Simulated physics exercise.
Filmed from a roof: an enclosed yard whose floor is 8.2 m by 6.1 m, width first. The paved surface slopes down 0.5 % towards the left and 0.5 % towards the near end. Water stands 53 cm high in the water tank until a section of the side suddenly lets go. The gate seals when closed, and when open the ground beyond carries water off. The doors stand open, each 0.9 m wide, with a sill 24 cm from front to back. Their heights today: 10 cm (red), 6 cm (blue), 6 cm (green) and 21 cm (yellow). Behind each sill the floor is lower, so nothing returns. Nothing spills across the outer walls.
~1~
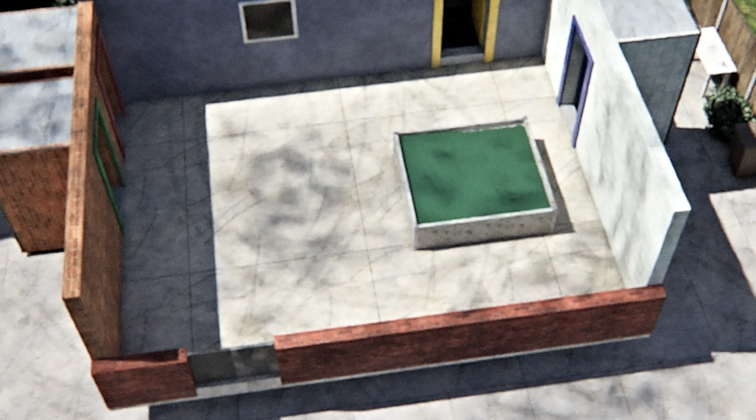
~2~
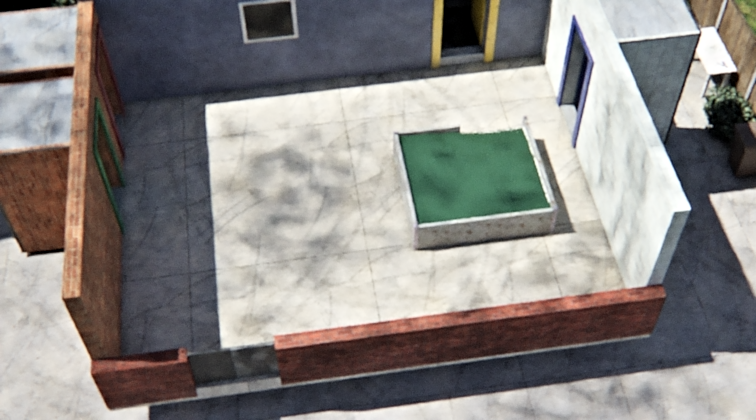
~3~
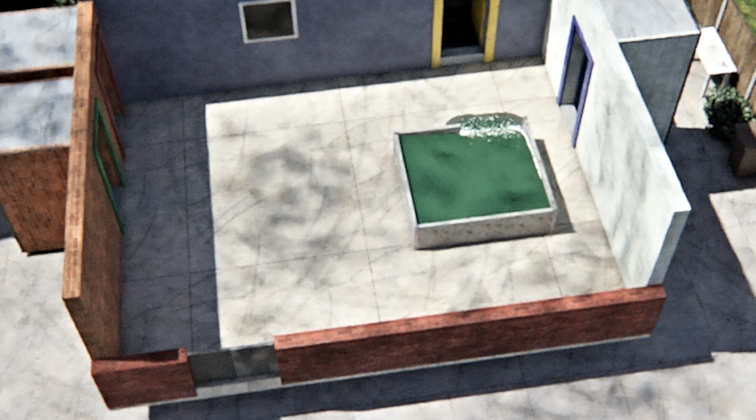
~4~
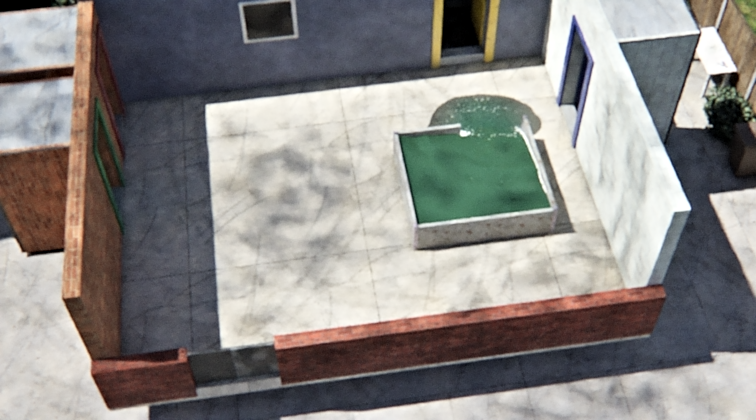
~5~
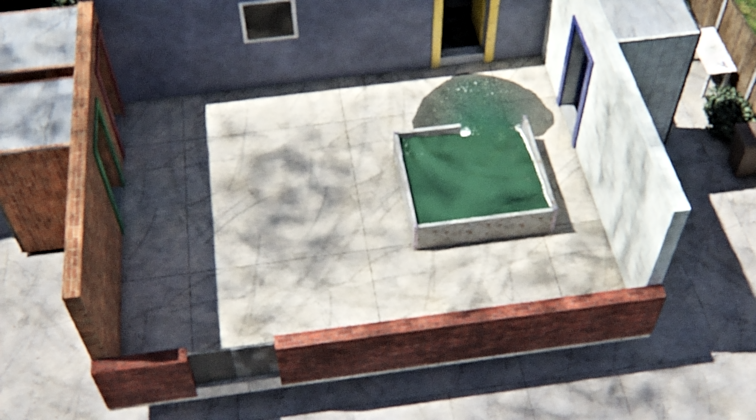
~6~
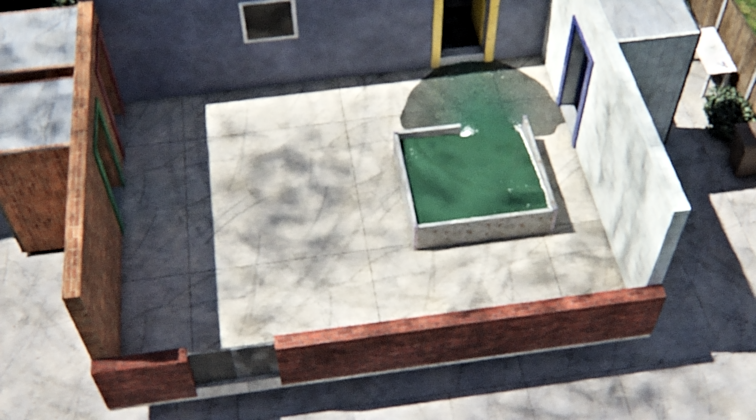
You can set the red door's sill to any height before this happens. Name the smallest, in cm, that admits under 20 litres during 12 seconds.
It would have to be roughly 8 cm high.
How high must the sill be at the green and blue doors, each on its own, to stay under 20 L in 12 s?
About 6.5 cm at green and 10.5 cm at blue.
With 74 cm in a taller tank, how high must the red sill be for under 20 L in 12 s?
Some 12.0 cm.
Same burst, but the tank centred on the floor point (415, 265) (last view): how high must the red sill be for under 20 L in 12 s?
Then roughly 8.5 cm.
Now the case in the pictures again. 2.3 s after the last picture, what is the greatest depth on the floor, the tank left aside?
Up to some 27 cm.
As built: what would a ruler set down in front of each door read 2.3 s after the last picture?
In cm: Red 0, blue 11, green 0, yellow 27.
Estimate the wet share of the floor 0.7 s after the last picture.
Some 15 per cent of it.
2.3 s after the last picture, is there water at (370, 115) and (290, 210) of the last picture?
In that order: Flooded, not reached.
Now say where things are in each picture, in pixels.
In the first frame, still water, 53 cm deep, in the water tank at (472, 173); the red door at (111, 97) is dry.
In the second frame, the front is at a hidden place, 0.3 m from the gap on the far side; 0.2 m2 of floor is wet, 53 cm left at the back.
In the third frame, the front is at (457, 120), 0.7 m from the gap on the far side; 0.9 m2 of floor is wet, 53 cm left at the back.
In the fourth frame, water pours out on the far side and has run 1.2 m, to (455, 101); about 7 cm deep outside, 53 cm at the back.
In the fifth frame, water pours out on the far side and has run 1.8 m, to (458, 78); about 5 cm deep outside, 53 cm at the back.
In the sixth frame, the gap is on the far side, the front 2.2 m out at (445, 66); the back of the water tank holds 52 cm; the red door at (111, 97), 6.8 m from the gap, is still 5.5 m from the nearest water.
Then, 0.7 s after the last picture water covers 15 % of the floor, deepest (39 cm) near (539, 60); it has not reached the red door.
Then, 2.3 s after the last picture water covers 25 % of the floor, deepest (27 cm) near (467, 68); it has not reached the red door.
Then, 11.3 s after the last picture water covers 95 % of the floor, deepest (11 cm) near (121, 385); 7 cm at the red door, 5 litres in over its 10 cm sill.
At the red door as built, the water peaked near 12 cm, 4.9 s after the last picture.
Run again over the same 12 s with other heights there, 48 litres in over 6.5 cm, 12 litres over 9 cm. The limit of 20 litres is kept from about 8 cm up.
